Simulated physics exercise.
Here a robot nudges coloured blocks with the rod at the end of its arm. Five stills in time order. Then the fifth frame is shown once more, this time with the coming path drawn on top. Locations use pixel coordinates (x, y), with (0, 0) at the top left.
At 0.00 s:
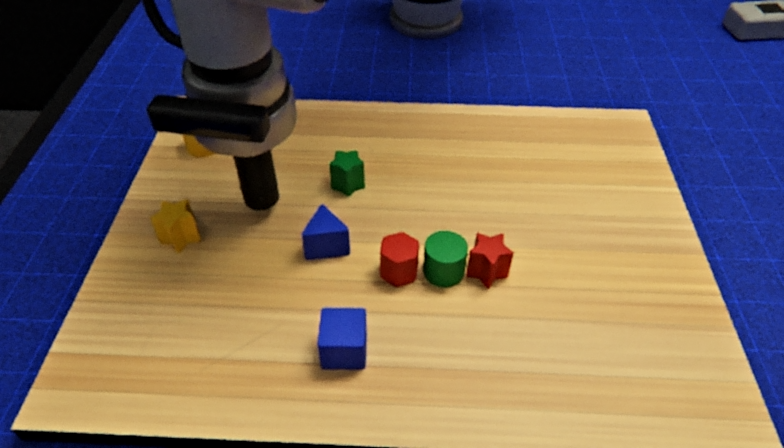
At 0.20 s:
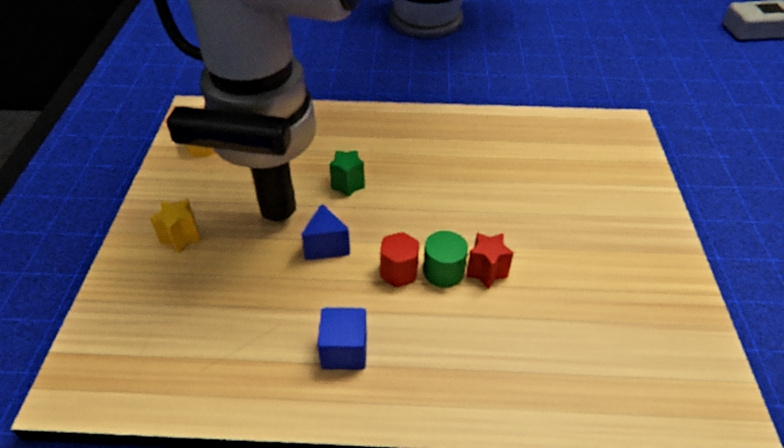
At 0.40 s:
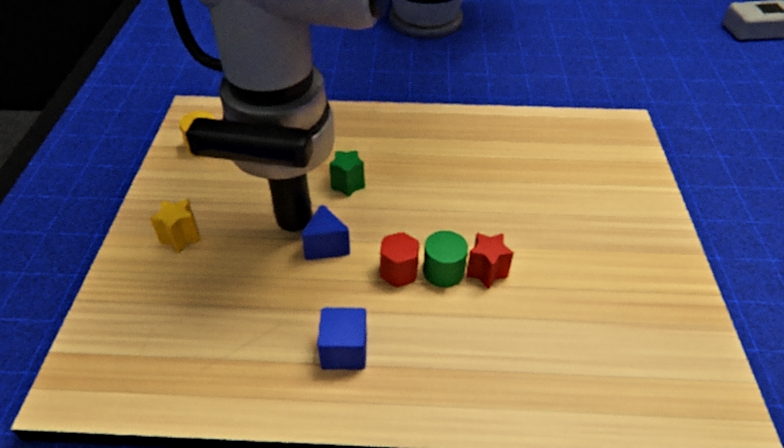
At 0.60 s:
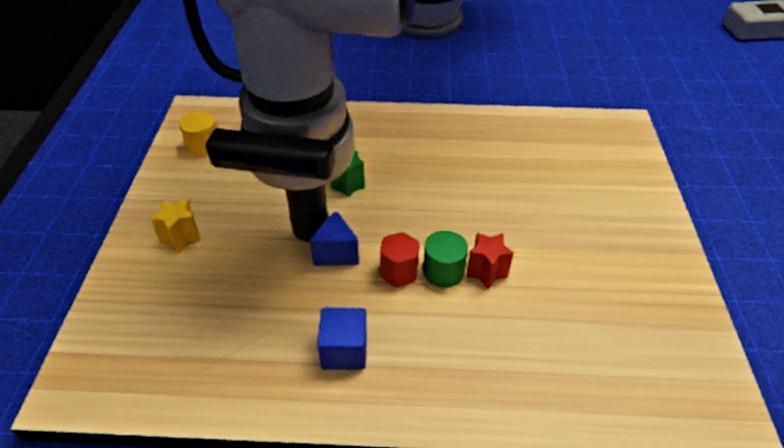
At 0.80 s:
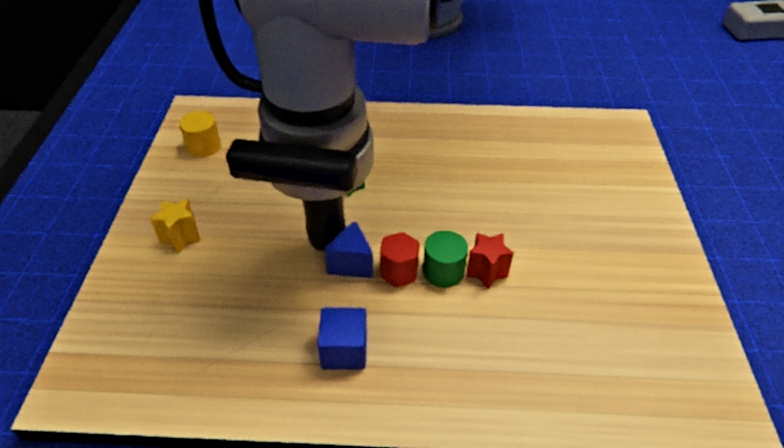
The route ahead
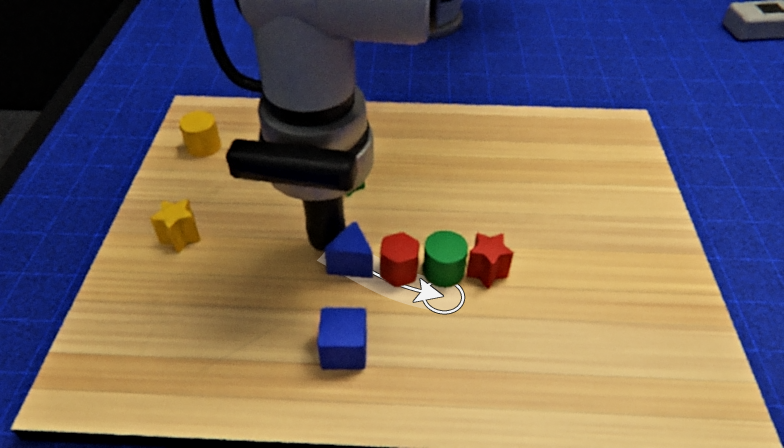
We see a robot arm above a wooden board of coloured blocks, its black rod moving right and toward the viewer until it pushes the blue triangular piece a short way toward the red six-sided block.
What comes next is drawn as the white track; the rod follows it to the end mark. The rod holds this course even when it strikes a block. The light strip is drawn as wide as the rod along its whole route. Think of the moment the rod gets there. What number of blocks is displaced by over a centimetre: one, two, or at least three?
Counting only shifts above 1 cm, I get three or more blocks.
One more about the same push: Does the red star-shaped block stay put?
It seems not.
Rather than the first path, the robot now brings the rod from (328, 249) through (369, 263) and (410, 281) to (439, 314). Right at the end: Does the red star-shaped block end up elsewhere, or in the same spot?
Once the path ends, it is somewhere new.
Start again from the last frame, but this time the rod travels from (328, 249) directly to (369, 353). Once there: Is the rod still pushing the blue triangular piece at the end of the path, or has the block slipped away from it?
At the end of the path, the rod has already lost the blue triangular piece, which lies beside or behind it.
Path on the board, from (328, 249) via (363, 267) and (400, 285), ending at (443, 296).
On the path given first. One third of the way, rod (364, 258); blue triangular piece (382, 268); red six-sided block (410, 251), turned 30° anticlockwise; green round block (451, 245).
Two thirds of the way, rod (401, 275); blue triangular piece (405, 290), turned 35° clockwise; red six-sided block (443, 263), turned 45° anticlockwise; green round block (474, 244); red star-shaped block (512, 245), turned 20° anticlockwise.
At the end, rod (444, 286); blue triangular piece (416, 296), turned 75° clockwise; red six-sided block (486, 270), turned 75° anticlockwise; green round block (491, 238); red star-shaped block (529, 242), turned 15° anticlockwise.
